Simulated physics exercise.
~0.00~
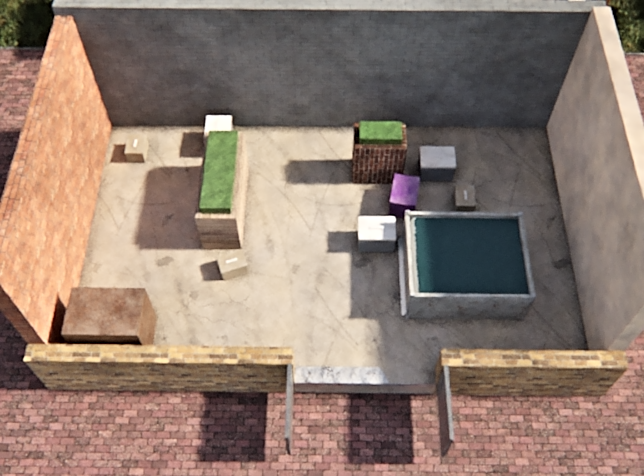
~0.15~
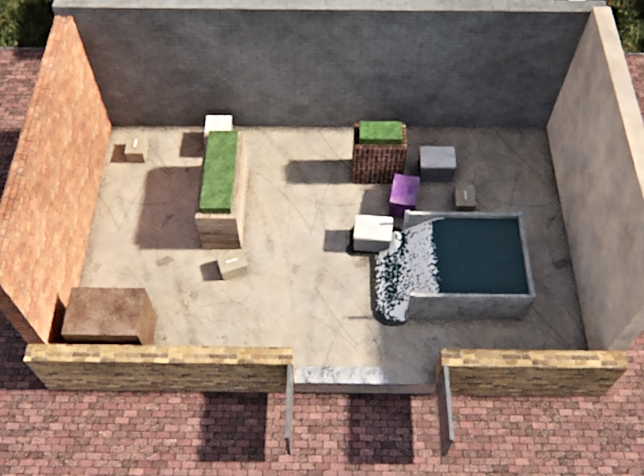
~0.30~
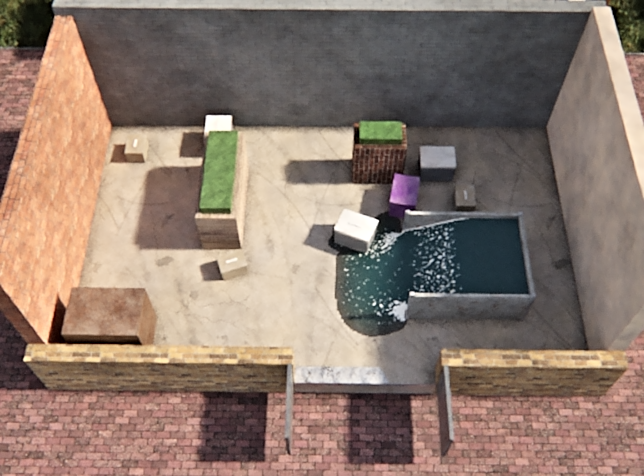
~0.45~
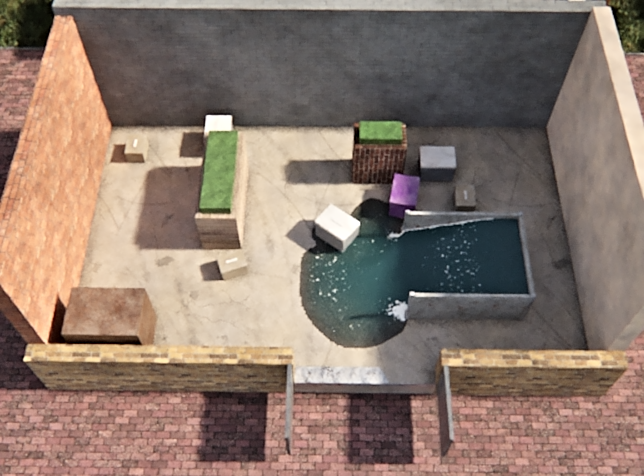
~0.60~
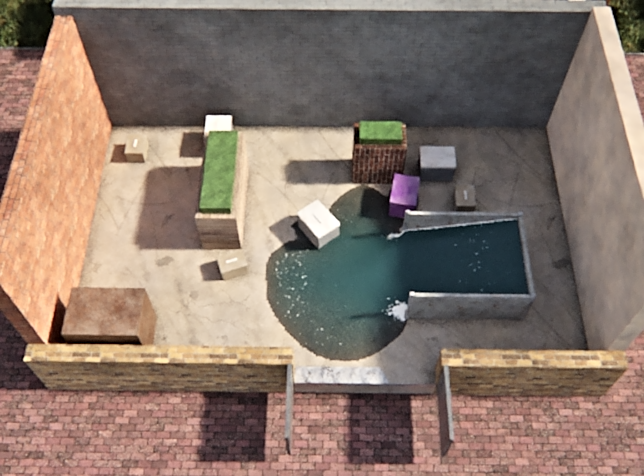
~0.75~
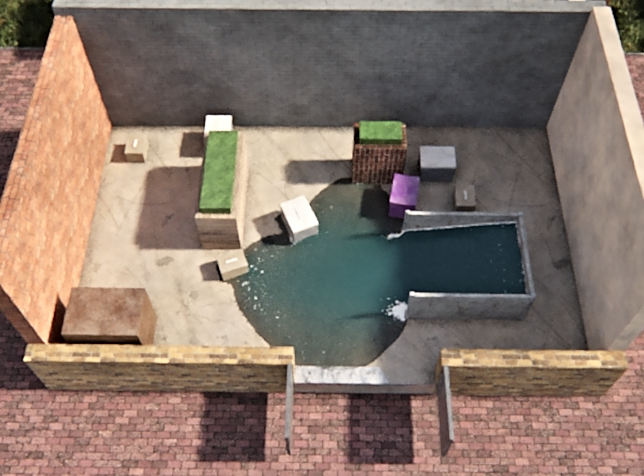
In a walled yard, water bursts from a tank's left side and pushes a white box left.
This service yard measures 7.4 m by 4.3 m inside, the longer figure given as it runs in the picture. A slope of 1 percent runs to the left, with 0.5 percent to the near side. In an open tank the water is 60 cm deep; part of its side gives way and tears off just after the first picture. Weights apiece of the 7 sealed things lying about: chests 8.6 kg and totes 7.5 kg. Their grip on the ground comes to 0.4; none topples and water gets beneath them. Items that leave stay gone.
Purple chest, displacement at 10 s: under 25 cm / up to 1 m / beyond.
Under 25 cm.
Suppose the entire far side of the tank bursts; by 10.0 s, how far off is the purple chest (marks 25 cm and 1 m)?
So the purple chest winds up far off.
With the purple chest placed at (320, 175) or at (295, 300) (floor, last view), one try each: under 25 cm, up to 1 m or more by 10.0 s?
I'd say it lands far off on the first try and it lands far off on the second.
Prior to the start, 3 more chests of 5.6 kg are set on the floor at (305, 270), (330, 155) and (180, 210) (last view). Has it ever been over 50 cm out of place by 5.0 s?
Taking them in the order given: Exceeds it, falls short and falls short.
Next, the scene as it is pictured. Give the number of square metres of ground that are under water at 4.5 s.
Flooded: Near 22 m2.
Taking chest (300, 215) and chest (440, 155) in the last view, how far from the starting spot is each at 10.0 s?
In turn: 300 cm, 0 cm.
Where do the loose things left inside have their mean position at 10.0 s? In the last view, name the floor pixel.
(286, 201).
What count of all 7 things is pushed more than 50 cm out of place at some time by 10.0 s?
Count: 4.
After 2.0 s the purple chest is near (405, 189), 0.0 m from its start, aground; 0 of 7 are out; 1 afloat.
After 4.5 s the purple chest is near (405, 189), 0.0 m from its start, aground; 0 of 7 are out; 4 afloat.
After 7.0 s the purple chest is near (405, 189), 0.0 m from its start, aground; 0 of 7 are out; 4 afloat.
After 10.0 s the purple chest is near (405, 189), 0.0 m from its start, aground; 0 of 7 are out; 3 afloat.
